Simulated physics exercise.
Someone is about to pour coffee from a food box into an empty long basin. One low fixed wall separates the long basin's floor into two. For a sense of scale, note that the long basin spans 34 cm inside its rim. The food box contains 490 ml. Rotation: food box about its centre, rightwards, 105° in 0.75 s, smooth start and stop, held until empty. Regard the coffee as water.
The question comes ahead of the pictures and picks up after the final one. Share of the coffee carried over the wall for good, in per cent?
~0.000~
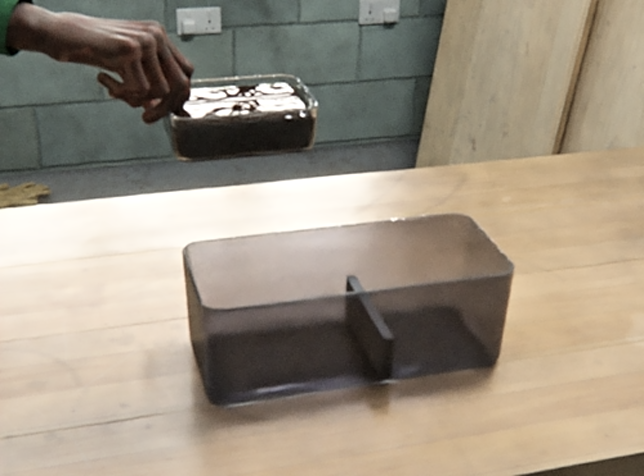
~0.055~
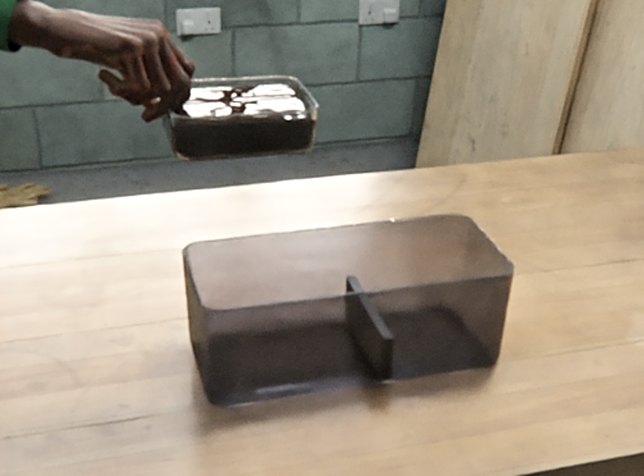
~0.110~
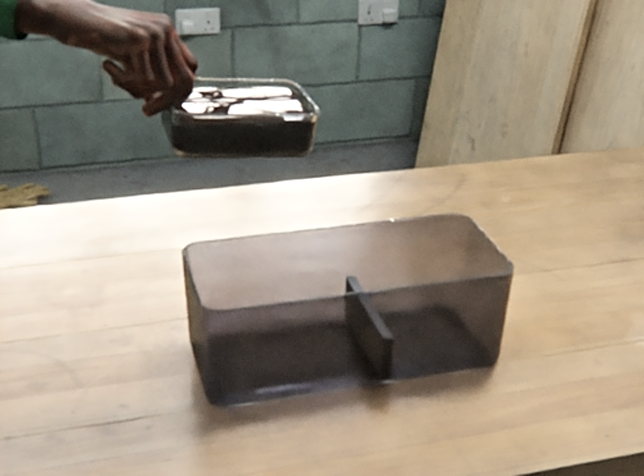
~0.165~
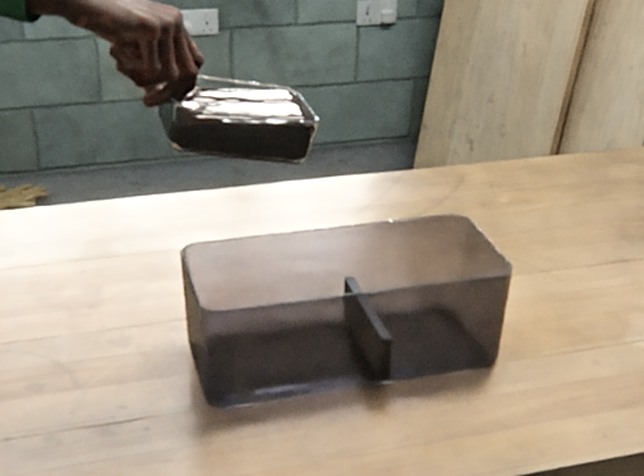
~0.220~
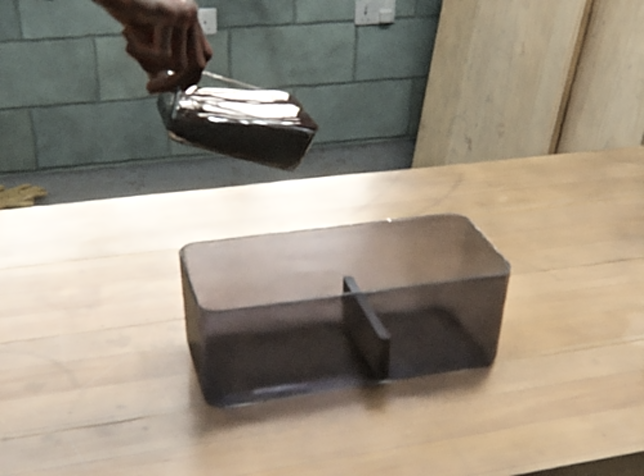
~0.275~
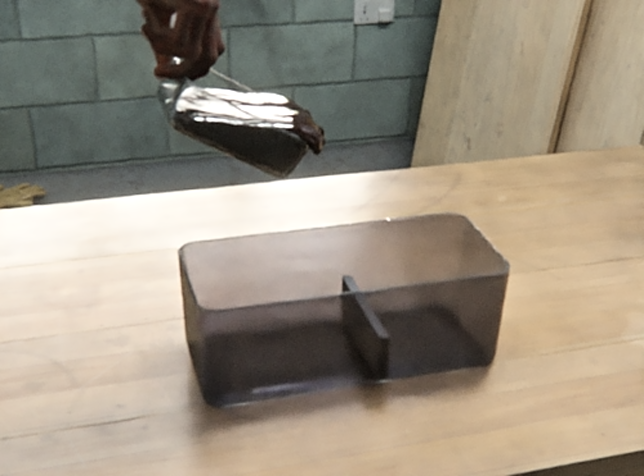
Near 45 per cent.
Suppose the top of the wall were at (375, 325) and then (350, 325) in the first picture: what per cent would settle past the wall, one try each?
Try 1: 40 %; try 2: 65 %.
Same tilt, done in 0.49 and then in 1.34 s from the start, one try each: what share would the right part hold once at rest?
I'd expect close to 15 per cent and then close to 50 per cent.
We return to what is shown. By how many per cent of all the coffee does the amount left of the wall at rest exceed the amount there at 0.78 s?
Roughly 2 per cent.
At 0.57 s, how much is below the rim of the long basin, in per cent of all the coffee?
Estimate - around 52 in a hundred parts.
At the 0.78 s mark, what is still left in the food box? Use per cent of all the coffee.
About 1 per cent.
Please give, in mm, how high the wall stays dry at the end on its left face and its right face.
I'd say some 46 mm on the left and some 44 mm on the right.
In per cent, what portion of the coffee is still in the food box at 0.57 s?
5 %.
Then, 0.57 s in, the tilt is 90° and 5 per cent is still to pour, 22 is left of the wall and 29 right of it.
Then, 0.78 s in, the tilt is 105° and 1 per cent is still to pour, 49 is left of the wall and 45 right of it.
Then, 1.01 s in, the tilt is 105° and 0 per cent is still to pour, 51 is left of the wall and 45 right of it.
Then, 1.25 s in, the tilt is 105° and 0 per cent is still to pour, 51 is left of the wall and 45 right of it.
Finally, 51 per cent lies left of the wall, 45 right of it and 4 outside.
